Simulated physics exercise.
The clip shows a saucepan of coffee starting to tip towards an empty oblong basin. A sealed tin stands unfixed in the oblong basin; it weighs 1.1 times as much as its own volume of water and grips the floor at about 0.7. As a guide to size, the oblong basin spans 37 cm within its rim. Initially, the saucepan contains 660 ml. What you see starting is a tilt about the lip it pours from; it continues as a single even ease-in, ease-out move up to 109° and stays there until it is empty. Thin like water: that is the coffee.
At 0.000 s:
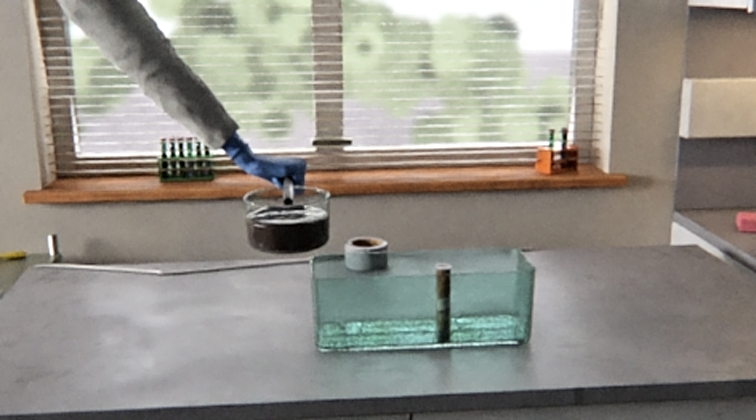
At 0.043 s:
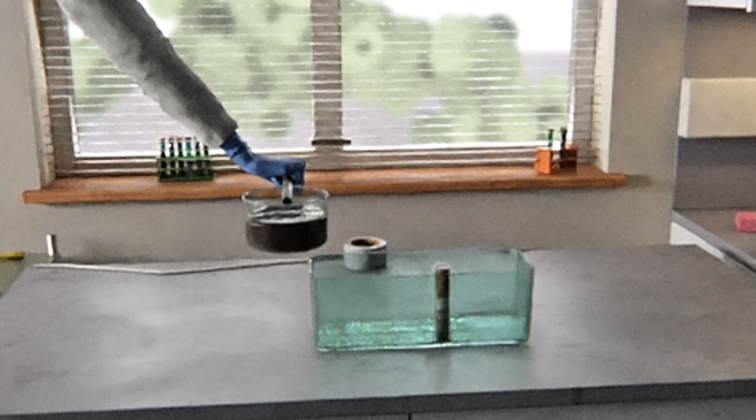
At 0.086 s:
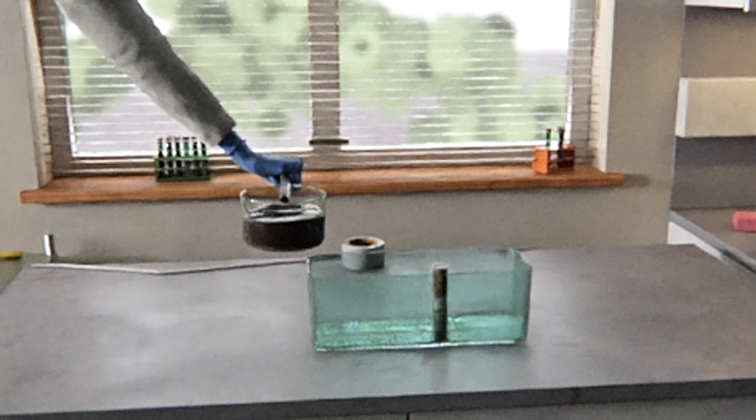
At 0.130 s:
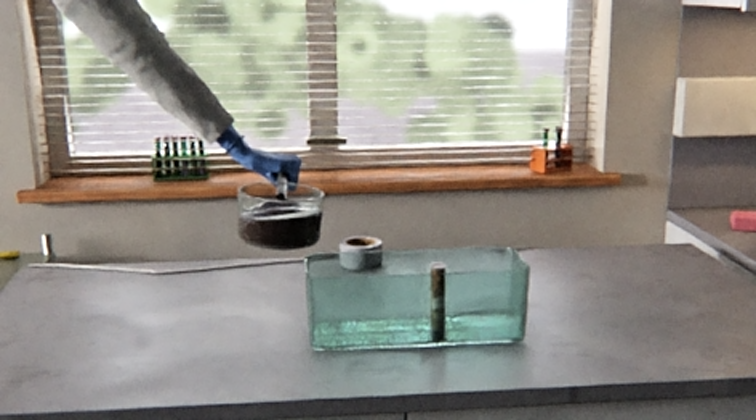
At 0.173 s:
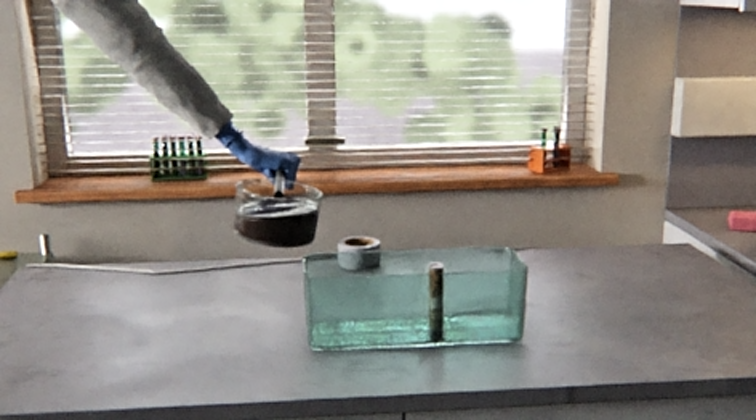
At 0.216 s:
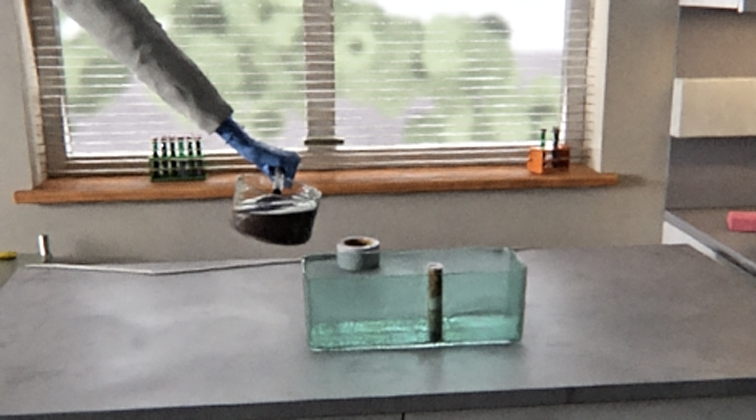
At first, a blue-gloved hand holds a clear saucepan of dark coffee level, above and to the left of a greenish glass basin on a grey table. Then the hand gradually tilts the pan a little, its right side lowering towards the basin, while the coffee stays inside.
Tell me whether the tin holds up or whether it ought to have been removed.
Upright.
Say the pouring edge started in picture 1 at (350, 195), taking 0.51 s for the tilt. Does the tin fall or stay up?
Then the tin comes down.
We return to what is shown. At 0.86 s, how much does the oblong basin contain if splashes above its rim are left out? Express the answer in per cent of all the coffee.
The share is close to 64 percent.
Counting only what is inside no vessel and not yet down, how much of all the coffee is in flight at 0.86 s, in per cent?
Near 24 percent.
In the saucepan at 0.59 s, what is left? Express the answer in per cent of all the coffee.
Close to 74 percent of the liquid remains at that time.
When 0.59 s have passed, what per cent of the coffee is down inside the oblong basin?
Around 0%.
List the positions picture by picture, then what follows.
In the first frame, it leans 0°; its right rim is at (329, 196); the coffee meets the walls at (248, 215) and (327, 213); the oblong basin's rim runs from (311, 268) to (527, 260); the tin's top is at (443, 269).
In the second frame, it leans 1°; its right rim is at (328, 196); the coffee meets the walls at (247, 215) and (326, 212).
In the third frame, it leans 2°; its right rim is at (326, 195); the coffee meets the walls at (244, 214) and (324, 210).
In the fourth frame, it leans 5°; its right rim is at (323, 195); the coffee meets the walls at (241, 212) and (321, 208).
In the fifth frame, it leans 9°; its right rim is at (321, 195); the coffee meets the walls at (237, 210) and (318, 205).
In the sixth frame, it leans 13°; its right rim is at (320, 196); the coffee meets the walls at (235, 206) and (316, 203).
After 0.59 s the tilt is 74° and 73 per cent is still to pour; the tin stands where it began.
After 0.86 s the tilt is 106° and 12 per cent is still to pour; the tin stands where it began.
After 1.14 s the tilt is 109° and 0 per cent is still to pour; the tin stands where it began.
After 1.45 s the tilt is 109° and 0 per cent is still to pour; the tin stands where it began.
In the end the tin stands where it began.
